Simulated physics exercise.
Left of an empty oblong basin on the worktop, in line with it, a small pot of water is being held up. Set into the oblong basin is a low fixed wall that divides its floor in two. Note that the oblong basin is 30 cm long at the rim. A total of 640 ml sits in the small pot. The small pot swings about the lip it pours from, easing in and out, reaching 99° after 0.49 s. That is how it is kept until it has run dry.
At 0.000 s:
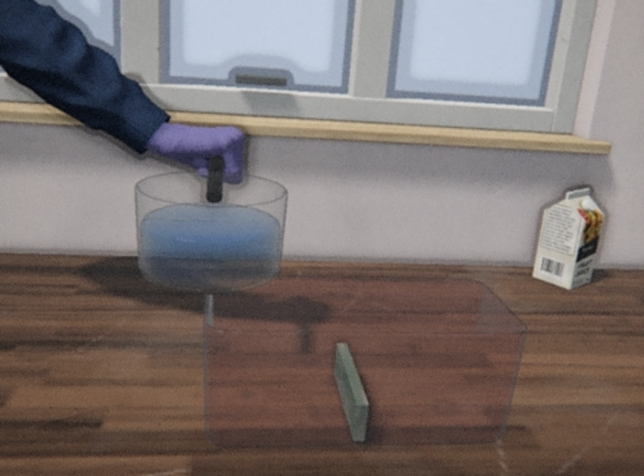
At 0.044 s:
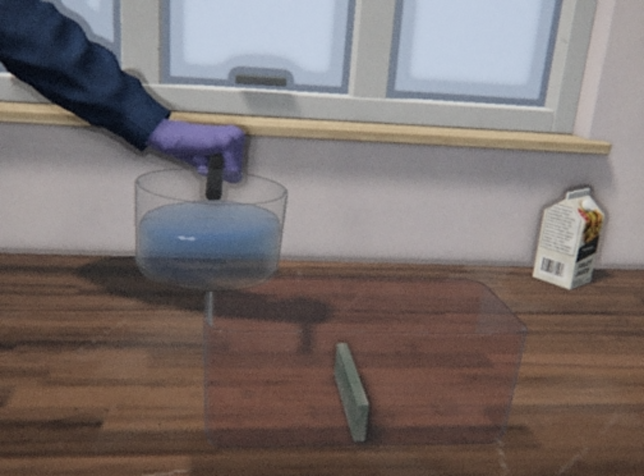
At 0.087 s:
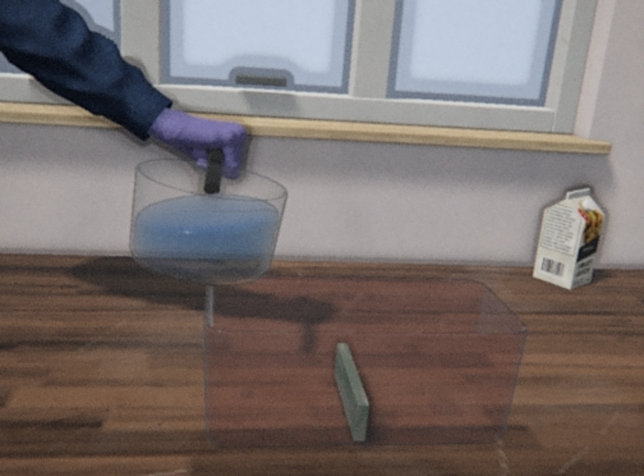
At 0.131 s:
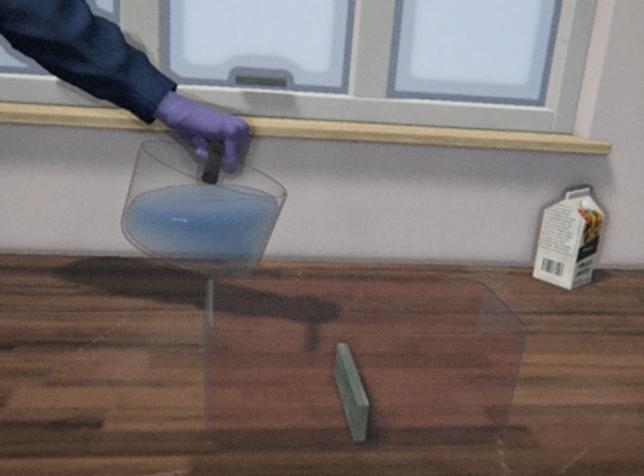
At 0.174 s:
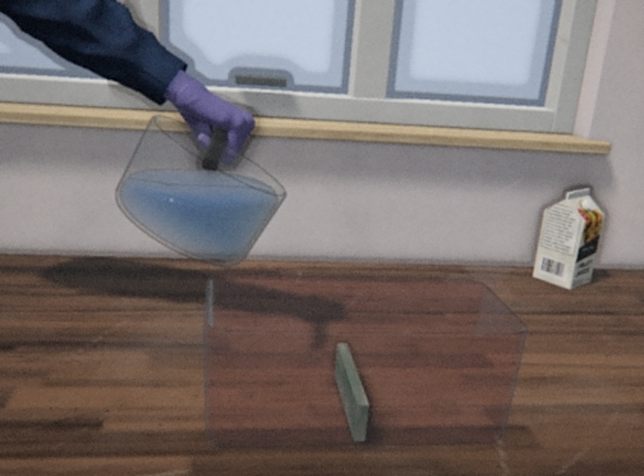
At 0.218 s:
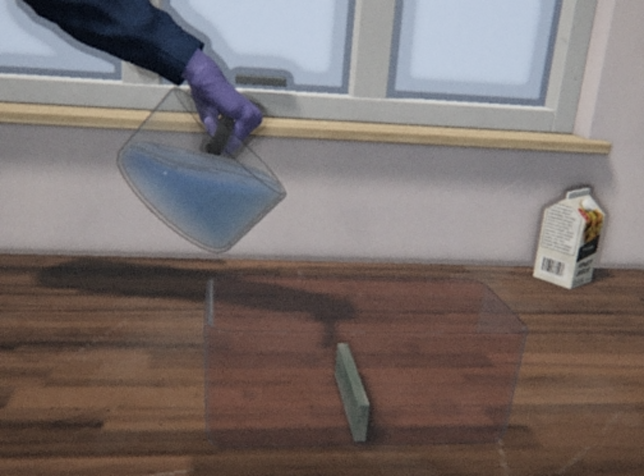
A purple-gloved hand tilting a clear pot of blue water steadily rightward above a wooden worktop, beside an empty transparent basin.
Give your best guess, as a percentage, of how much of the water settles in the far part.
I would say 66 per cent of it settles there.
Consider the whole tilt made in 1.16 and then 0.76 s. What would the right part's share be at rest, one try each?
Try 1: Approx. 85 %; try 2: Approx. 80 %.
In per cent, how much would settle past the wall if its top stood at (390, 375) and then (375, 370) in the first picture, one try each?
Try 1: 40 %; try 2: 50 %.
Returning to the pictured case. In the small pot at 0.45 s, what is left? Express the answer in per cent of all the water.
Remaining: Near 54 % of the total.
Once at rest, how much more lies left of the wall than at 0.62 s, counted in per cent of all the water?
Close to 24% of the whole.
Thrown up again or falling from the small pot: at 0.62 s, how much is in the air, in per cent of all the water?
24 per cent, roughly.
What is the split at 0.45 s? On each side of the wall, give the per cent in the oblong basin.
I'd say some 3 in a hundred on the left and 0 on the right.
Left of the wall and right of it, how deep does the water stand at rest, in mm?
Left 10 mm, right 22 mm.
Then, 0.45 s in, the tilt is 97° and 53 per cent is still to pour, 3 is left of the wall and 0 right of it.
Then, 0.62 s in, the tilt is 99° and 10 per cent is still to pour, 3 is left of the wall and 64 right of it.
Then, 0.80 s in, the tilt is 99° and 2 per cent is still to pour, 12 is left of the wall and 58 right of it.
Then, 0.99 s in, the tilt is 99° and 1 per cent is still to pour, 23 is left of the wall and 66 right of it.
Finally, 27 per cent lies left of the wall, 66 right of it and 7 outside.
